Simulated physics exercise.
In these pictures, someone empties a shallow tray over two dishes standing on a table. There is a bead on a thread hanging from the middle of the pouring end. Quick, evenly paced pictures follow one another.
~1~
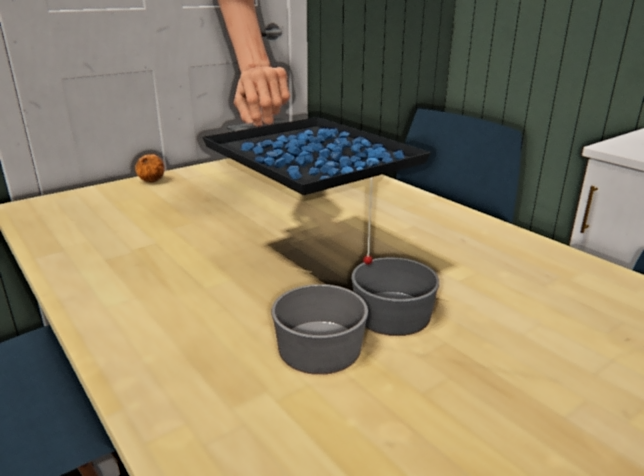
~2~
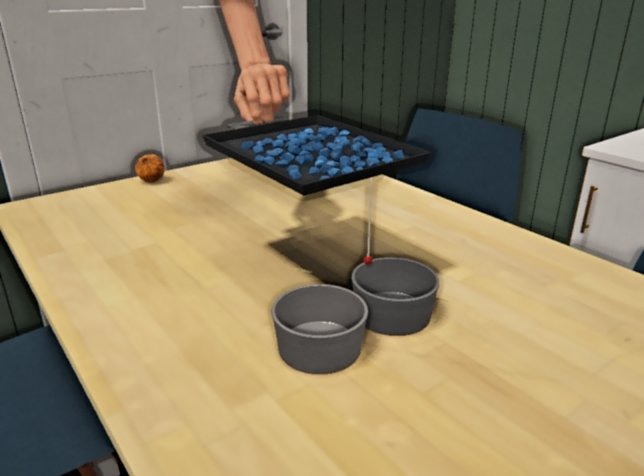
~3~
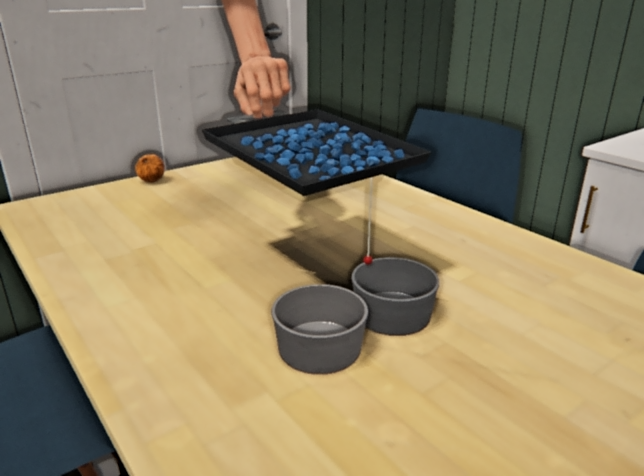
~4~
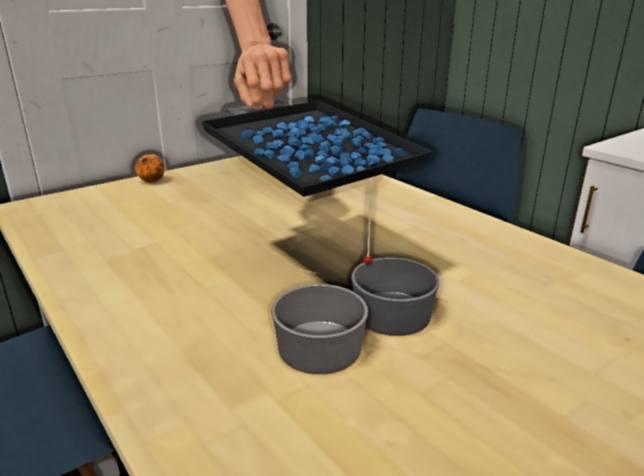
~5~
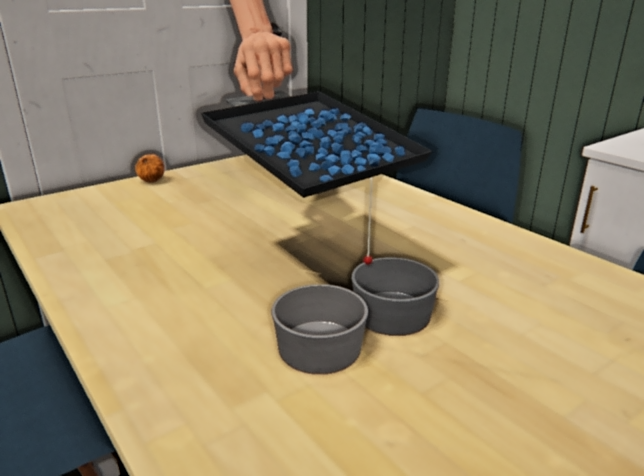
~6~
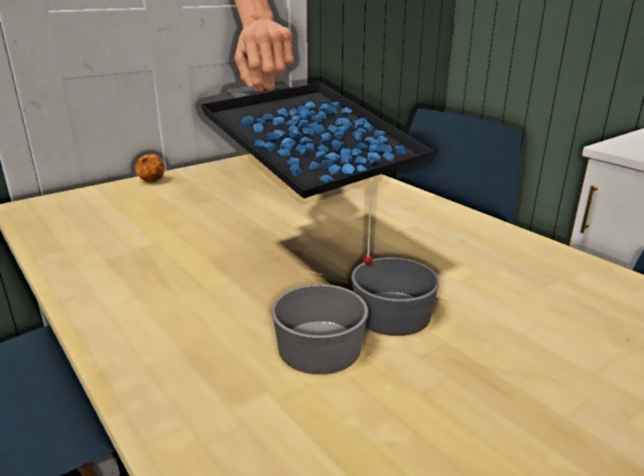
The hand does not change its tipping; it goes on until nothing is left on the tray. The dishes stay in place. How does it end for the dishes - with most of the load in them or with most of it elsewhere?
With most in them.
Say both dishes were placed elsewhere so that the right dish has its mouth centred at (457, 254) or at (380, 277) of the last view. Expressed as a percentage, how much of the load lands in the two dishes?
First 40 per cent, second 70 per cent.
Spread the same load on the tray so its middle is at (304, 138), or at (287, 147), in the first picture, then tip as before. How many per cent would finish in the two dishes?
Close to 80 %, followed by close to 90 %.
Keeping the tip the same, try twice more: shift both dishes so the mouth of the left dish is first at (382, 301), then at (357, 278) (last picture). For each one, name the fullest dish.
The left-hand one the first time, the left-hand one the second.
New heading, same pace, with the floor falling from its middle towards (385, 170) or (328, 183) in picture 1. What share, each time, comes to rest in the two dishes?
Close to 50 percent first and close to 90 percent second.
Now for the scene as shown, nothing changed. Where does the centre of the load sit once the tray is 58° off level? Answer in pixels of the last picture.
At about (357, 151).
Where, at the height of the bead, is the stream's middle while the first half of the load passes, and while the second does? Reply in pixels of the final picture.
(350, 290) for the early half, (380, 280) for the late half.
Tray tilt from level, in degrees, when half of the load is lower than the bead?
A tilt of roughly 90°.
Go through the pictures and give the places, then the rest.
The first frame shows corners of the pouring end at (304, 183) and (426, 152), level; middle of the load at (325, 152), aquarium stones; left dish at (349, 347); right dish at (425, 311); bead on its thread at (368, 260).
The second frame shows corners of the pouring end at (304, 183) and (426, 152), level; middle of the load at (325, 151).
The third frame shows corners of the pouring end at (304, 184) and (427, 152), tipped barely, lowest at the left corner; middle of the load at (325, 148).
The fourth frame shows corners of the pouring end at (304, 185) and (427, 151), tipped a little, lowest at the left corner; middle of the load at (325, 144).
The fifth frame shows corners of the pouring end at (304, 186) and (428, 150), tipped a little, lowest at the left corner; middle of the load at (325, 140).
The sixth frame shows corners of the pouring end at (305, 187) and (428, 150), tipped a little, lowest at the left corner; middle of the load at (326, 136); left dish at (349, 347); right dish at (425, 311).
Soon after the last picture, tray tipped steeply; nearly all on the tray; a stray few in the air.
A little later, tray tipped right over; a small part on the tray; about a third in the left dish; about a quarter in the right dish; a small part outside both; a small part in the air.
Later still, tray tipped past a quarter turn; about half in the left dish; about a third in the right dish; about a quarter outside both.
At rest, tray tipped past a quarter turn; about half in the left dish; about a third in the right dish; about a quarter outside both.
